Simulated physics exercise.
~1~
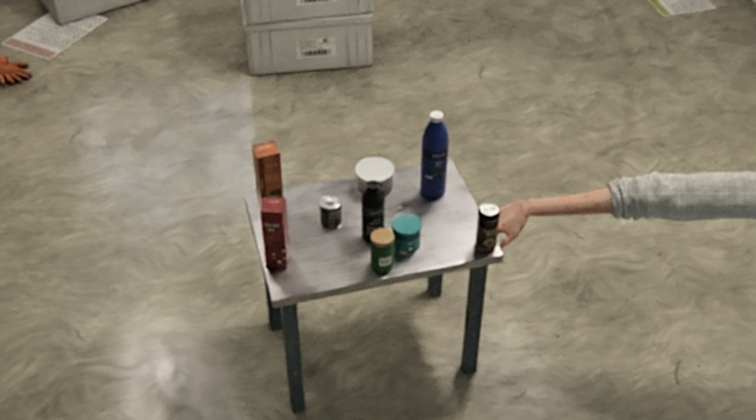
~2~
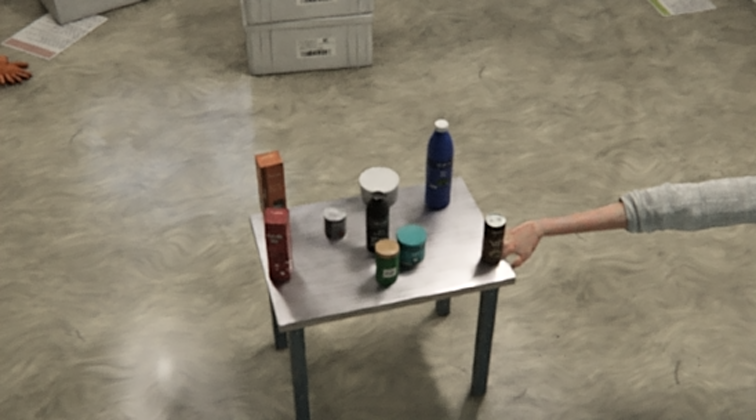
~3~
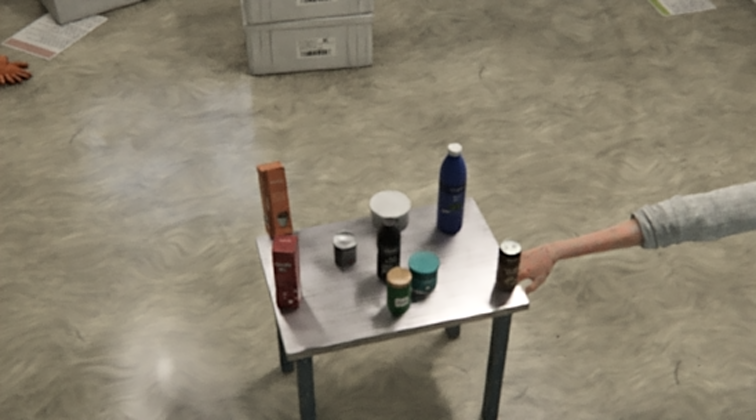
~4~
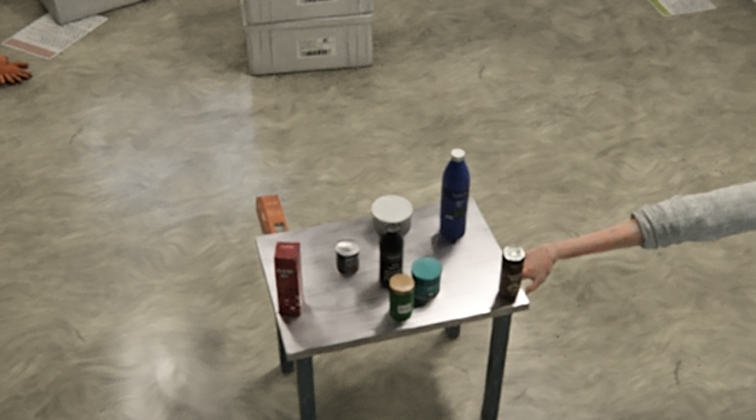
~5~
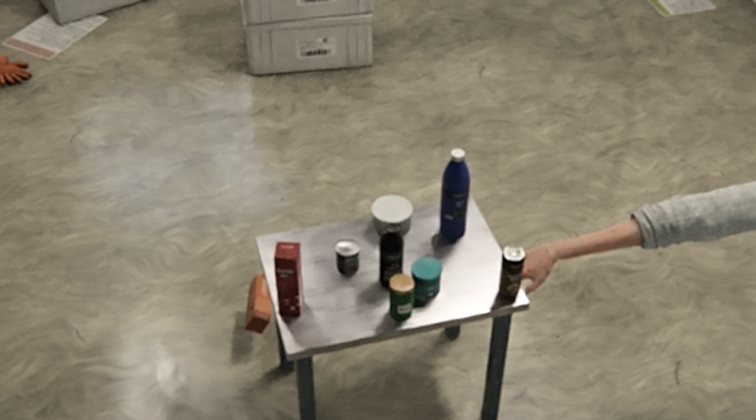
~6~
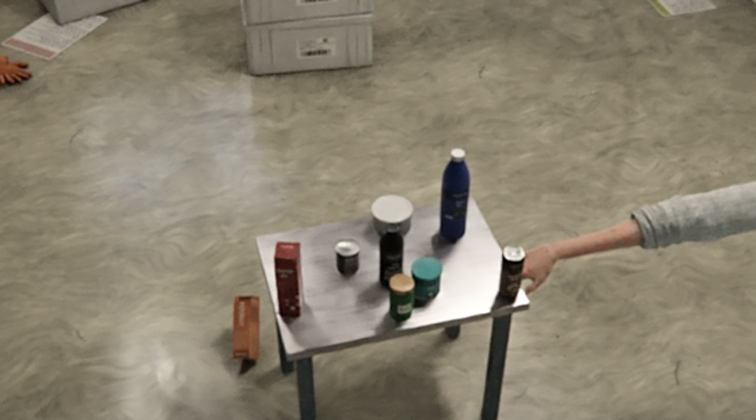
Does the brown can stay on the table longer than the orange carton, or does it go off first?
The brown can stays on longer. The orange carton tips off the table, while the can is still standing by the hand at the end.
